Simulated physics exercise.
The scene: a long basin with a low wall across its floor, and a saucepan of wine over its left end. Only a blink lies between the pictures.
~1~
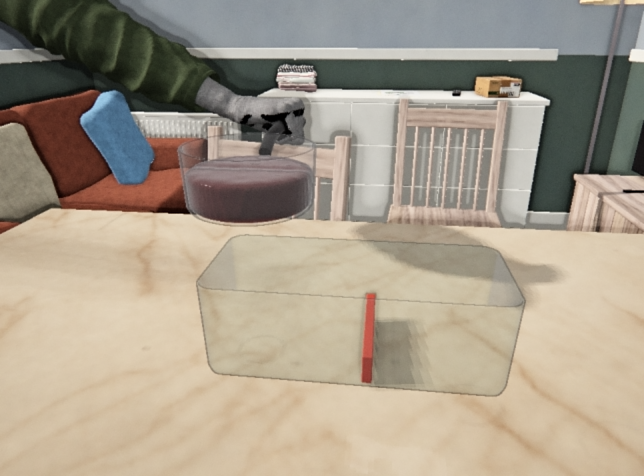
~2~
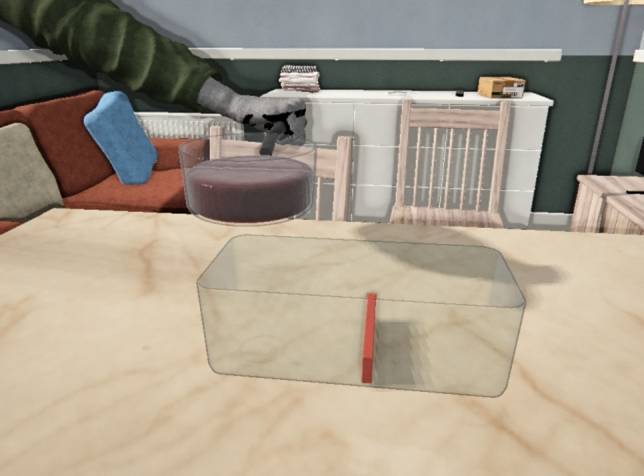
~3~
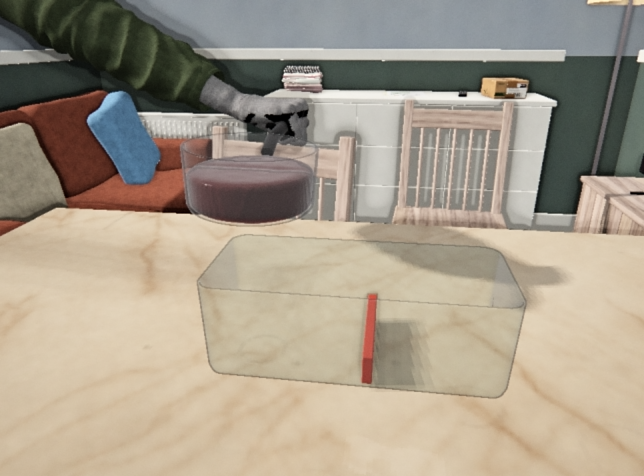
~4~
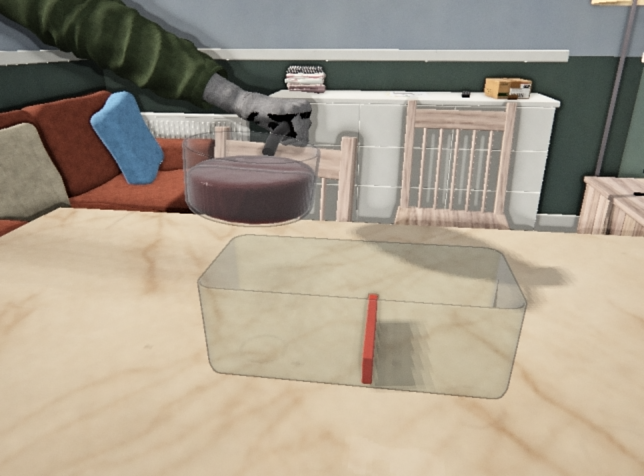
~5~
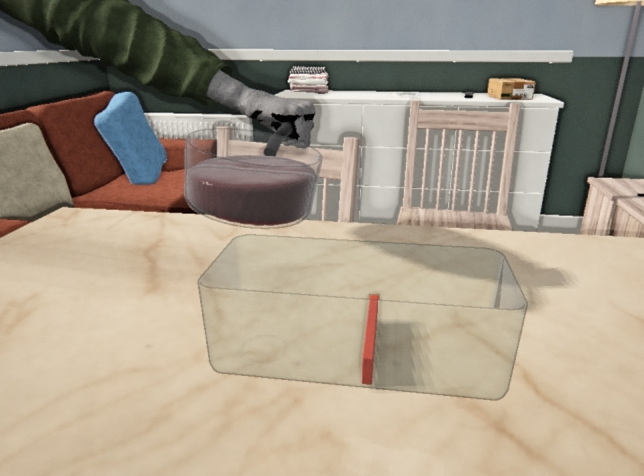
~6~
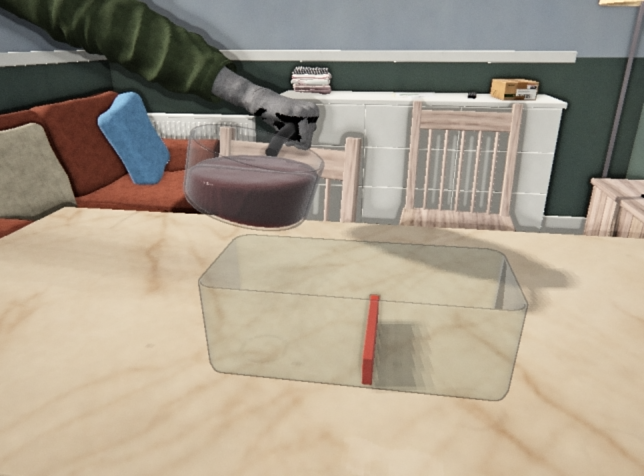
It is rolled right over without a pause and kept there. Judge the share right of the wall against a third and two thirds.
It comes to less than a third.
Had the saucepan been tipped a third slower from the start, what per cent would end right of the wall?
Roughly 30 in a hundred.
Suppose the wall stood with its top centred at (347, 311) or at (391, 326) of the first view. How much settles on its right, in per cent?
In turn 50 and 10 in a hundred.
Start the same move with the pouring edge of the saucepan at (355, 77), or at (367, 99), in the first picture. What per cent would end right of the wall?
Near 70 % and 80 %.
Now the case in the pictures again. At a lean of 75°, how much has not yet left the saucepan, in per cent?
Close to 50 per cent.
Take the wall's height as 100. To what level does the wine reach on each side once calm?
The left part 50 per cent, the right part 20.
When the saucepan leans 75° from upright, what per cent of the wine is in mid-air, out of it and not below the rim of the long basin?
Near 35 %.
A moment on, the saucepan is tipped on its side and 50 per cent is still to pour, 15 is left of the wall and 2 right of it.
Next, the saucepan is tipped right over and 8 per cent is still to pour, 68 is left of the wall and 18 right of it.
Then the saucepan is tipped right over and 0 per cent is still to pour, 78 is left of the wall and 20 right of it.
Later the saucepan is tipped right over and 0 per cent is still to pour, 79 is left of the wall and 20 right of it.
Finally, 79 per cent lies left of the wall, 20 right of it and 1 outside.
